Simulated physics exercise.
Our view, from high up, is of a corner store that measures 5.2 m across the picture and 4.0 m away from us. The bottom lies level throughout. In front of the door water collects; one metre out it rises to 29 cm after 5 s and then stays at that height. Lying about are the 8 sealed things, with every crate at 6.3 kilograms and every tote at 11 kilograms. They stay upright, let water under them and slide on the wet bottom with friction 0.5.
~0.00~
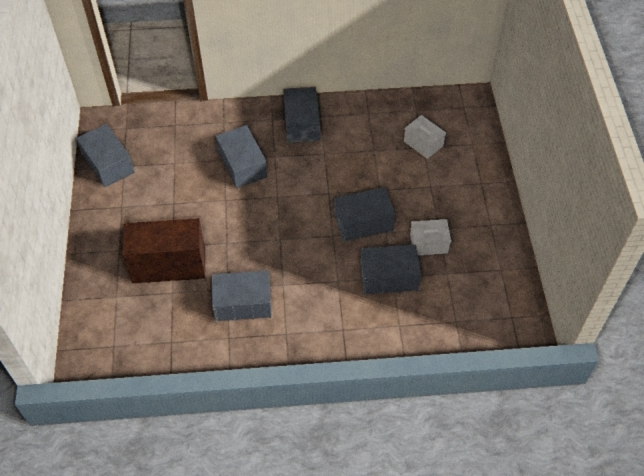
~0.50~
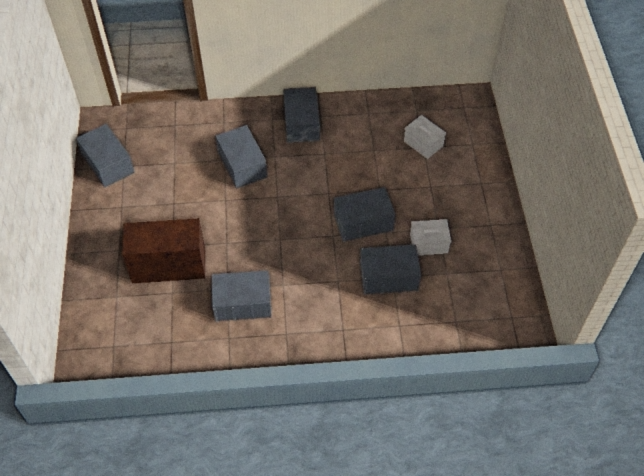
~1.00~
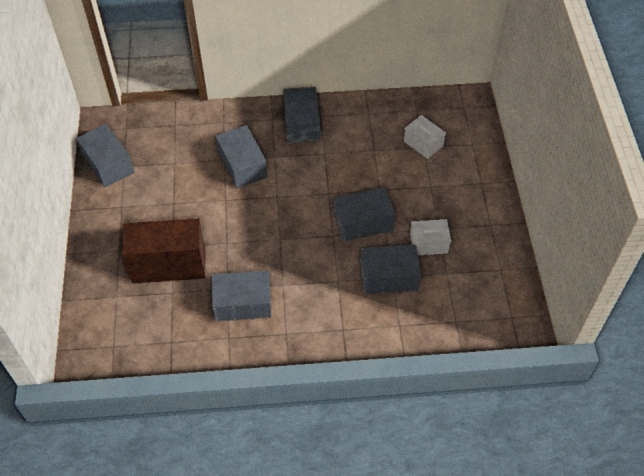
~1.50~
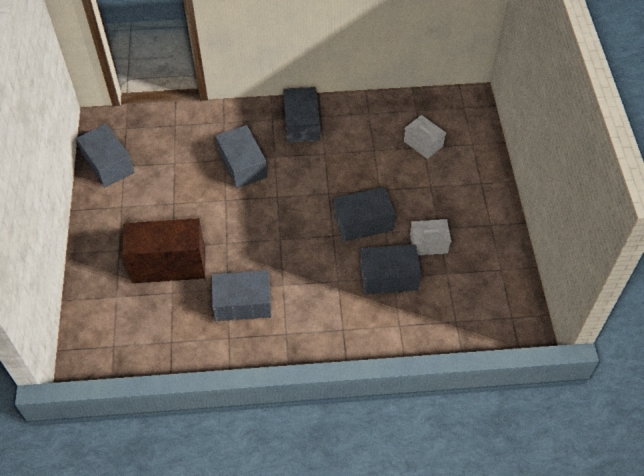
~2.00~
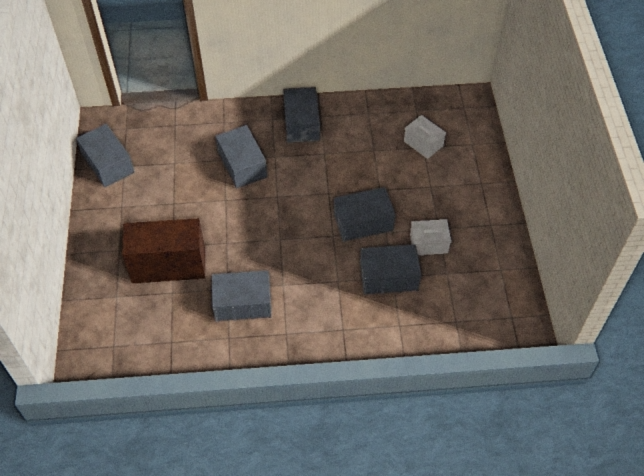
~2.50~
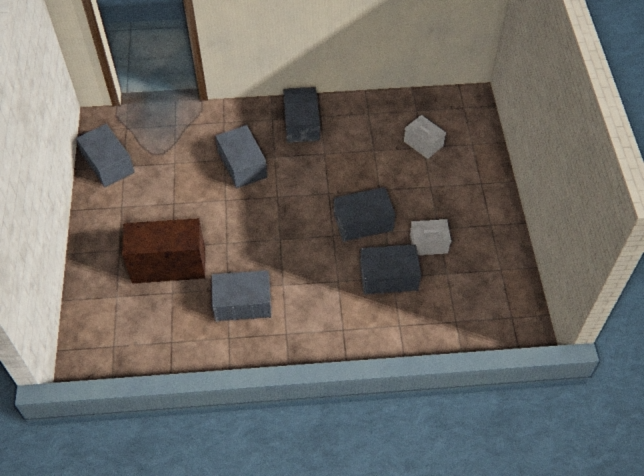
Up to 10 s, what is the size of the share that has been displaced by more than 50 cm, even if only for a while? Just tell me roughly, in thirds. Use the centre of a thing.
It falls in the mid range.
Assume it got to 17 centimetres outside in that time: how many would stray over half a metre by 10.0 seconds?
In that case the number is 2.
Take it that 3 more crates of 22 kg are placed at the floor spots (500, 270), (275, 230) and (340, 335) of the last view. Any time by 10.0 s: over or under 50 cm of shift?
Respectively, lower, higher and higher.
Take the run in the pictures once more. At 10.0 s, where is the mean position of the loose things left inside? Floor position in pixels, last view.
Averaged position, last view: Near pixel (402, 210).
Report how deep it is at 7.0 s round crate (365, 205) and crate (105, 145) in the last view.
About 2 and 7 cm.
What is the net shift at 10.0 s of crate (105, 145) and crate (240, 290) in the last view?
250 cm and 250 cm respectively.
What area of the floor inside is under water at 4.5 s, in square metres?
That flooded area is roughly 6.0 m2.
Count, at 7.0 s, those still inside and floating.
Answer: 2.
After 3.5 s 0 of 8 are over 50 cm from their spots; 0 afloat.
After 4.5 s 1 of 8 are over 50 cm from their spots; 1 afloat.
After 7.0 s 2 of 8 are over 50 cm from their spots; 2 afloat.
After 10.0 s 5 of 8 are over 50 cm from their spots, and 5 have been at some point; 4 afloat.
